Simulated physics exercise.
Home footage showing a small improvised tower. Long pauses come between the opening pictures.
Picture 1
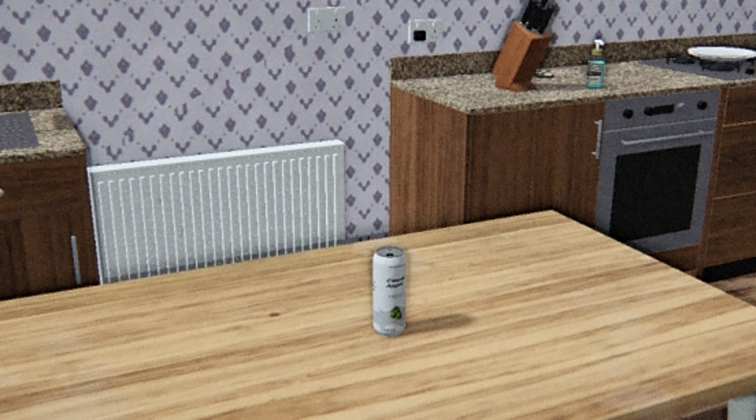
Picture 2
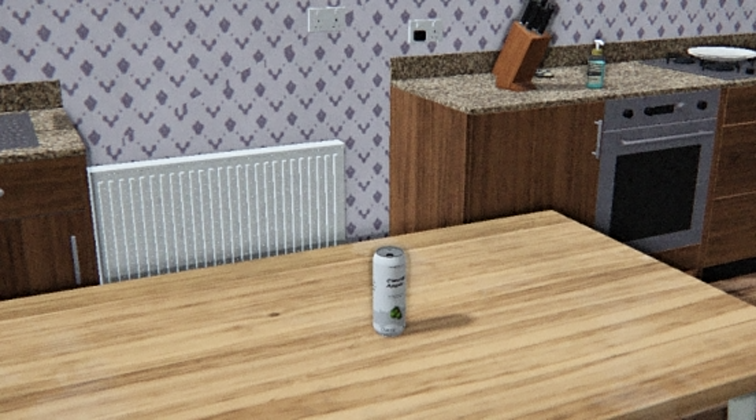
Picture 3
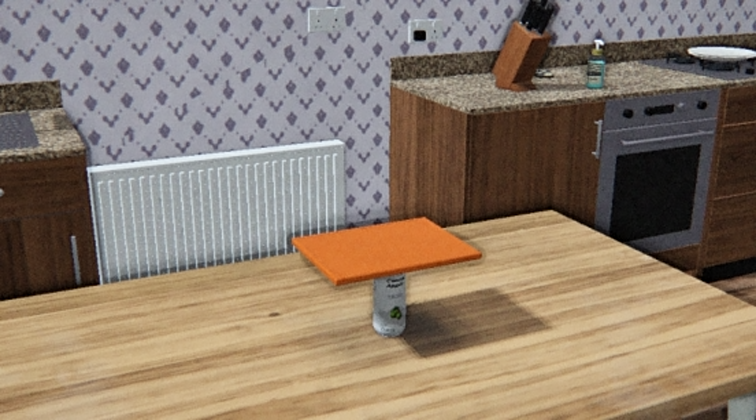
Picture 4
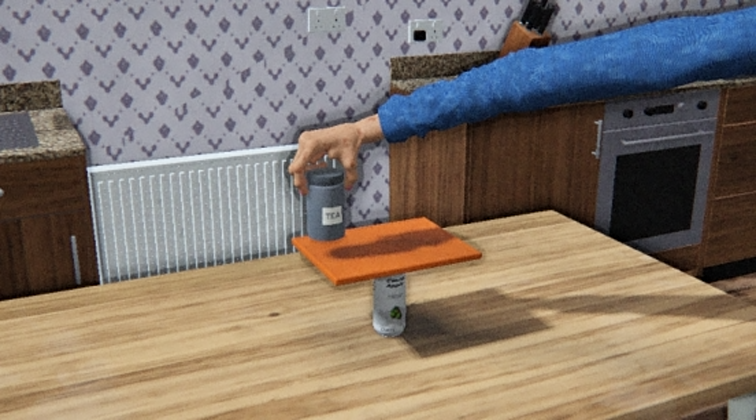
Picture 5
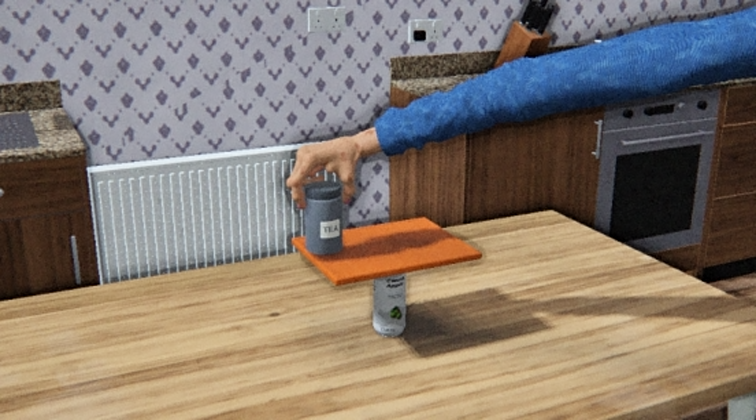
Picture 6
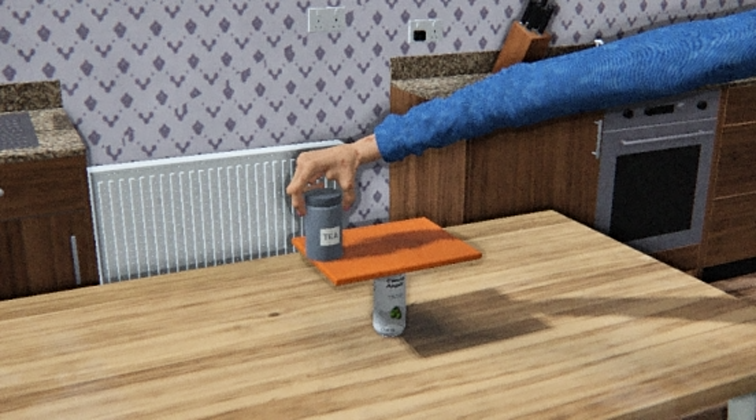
An orange board appeared flat on top of a white can on a wooden table, then a hand in a blue sleeve lowered a grey tea jar onto the board's left side, still gripping it.
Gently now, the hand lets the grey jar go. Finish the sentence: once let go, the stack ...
Once let go, the stack falls apart.
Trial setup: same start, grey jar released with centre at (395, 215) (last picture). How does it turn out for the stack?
Result: The stack stays stable.
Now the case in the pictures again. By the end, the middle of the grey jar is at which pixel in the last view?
Around (274, 340).
Then, 0.40 s on from there, grey jar now fallen; orange lid turned 62° from how it was put.
Then, 0.80 s on from there, orange lid on its side.
Then, 1.20 s on from there, orange lid now fallen; white can turned 63° from how it was put.
In the end, fallen, grey jar, white can and orange lid. At the end, from the last picture's camera, grey jar near (274, 340). The stack gives way.
